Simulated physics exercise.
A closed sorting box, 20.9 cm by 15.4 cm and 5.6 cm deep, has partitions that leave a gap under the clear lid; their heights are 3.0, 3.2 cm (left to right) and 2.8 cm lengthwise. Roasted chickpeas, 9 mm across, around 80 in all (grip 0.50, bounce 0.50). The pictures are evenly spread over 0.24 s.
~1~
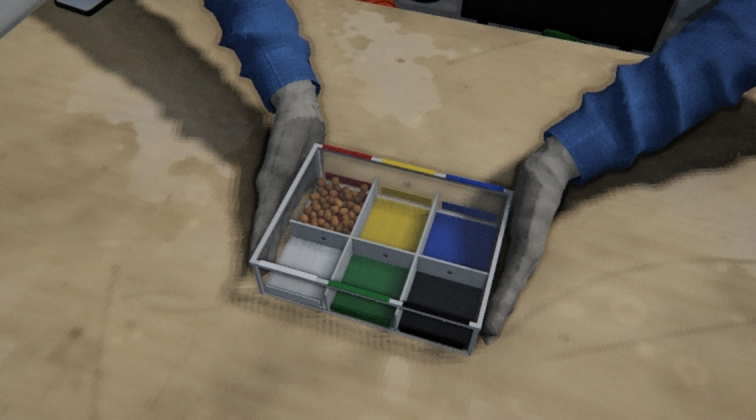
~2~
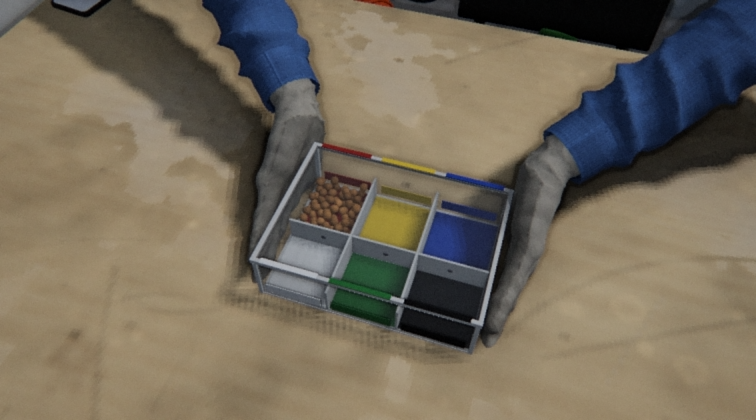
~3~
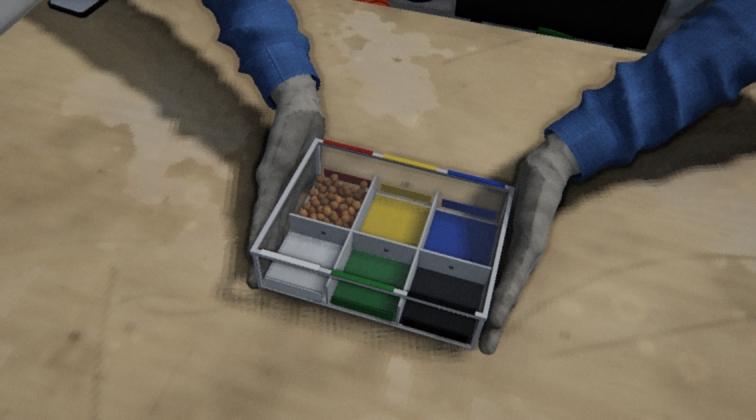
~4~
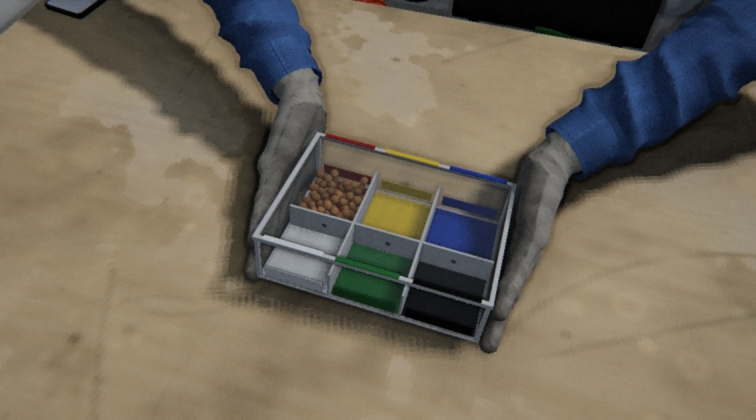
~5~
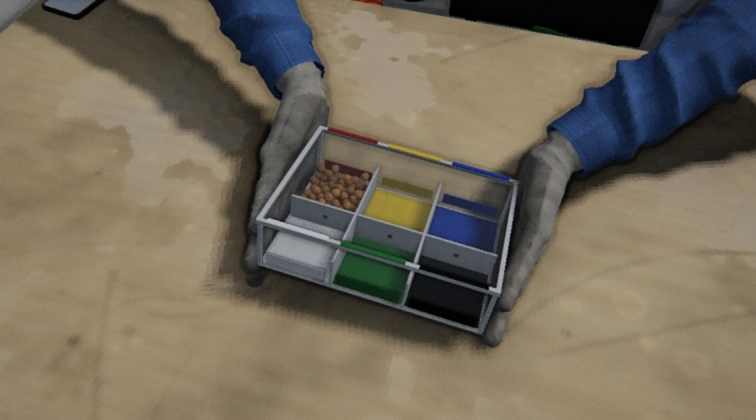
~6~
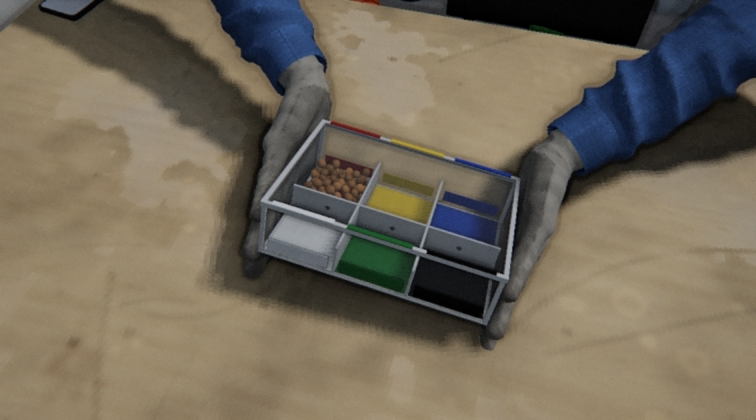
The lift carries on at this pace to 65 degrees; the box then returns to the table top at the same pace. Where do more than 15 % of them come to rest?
Red compartment: Above; blue compartment: Below; green compartment: Below; yellow compartment: Below; white compartment: Below; black compartment: Below.
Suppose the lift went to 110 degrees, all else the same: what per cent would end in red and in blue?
Red 60, blue 20.
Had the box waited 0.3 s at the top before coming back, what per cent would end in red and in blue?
Red 100; blue 0.
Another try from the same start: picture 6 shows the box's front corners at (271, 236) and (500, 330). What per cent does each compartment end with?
Red 95, blue 0, green 0, yellow 5, white 0, black 0.
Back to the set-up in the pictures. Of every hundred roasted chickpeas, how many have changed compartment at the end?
Roughly 0 per cent.
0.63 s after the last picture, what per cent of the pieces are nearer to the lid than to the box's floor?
Some 0 per cent.
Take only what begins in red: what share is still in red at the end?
Roughly 100 per cent.
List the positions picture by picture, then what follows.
Box tilt 0 degrees, front corners at (256, 261) and (477, 325); red 100 %, in the first picture.
Box tilt 1 degrees, front corners at (256, 259) and (478, 322), in the second picture.
Box tilt 4 degrees, front corners at (256, 251) and (482, 315), lowest corner right back, in the third picture.
Box tilt 8 degrees, front corners at (258, 236) and (489, 303), lowest corner right back, in the fourth picture.
Box tilt 13 degrees, front corners at (262, 220) and (496, 291), lowest corner right back, in the fifth picture.
Box tilt 17 degrees, front corners at (267, 202) and (503, 277), lowest corner right back; red 100 %, in the sixth picture.
Then, 0.63 s after the last picture, tilt 64 degrees; red 100 %.
Then, 1.04 s after the last picture, tilt 27 degrees; red 100 %.
Then, 1.53 s after the last picture, tilt 0 degrees; red 100 %.
In the end, red 100 %, blue 0 %, green 0 %, yellow 0 %, white 0 %, black 0 %.
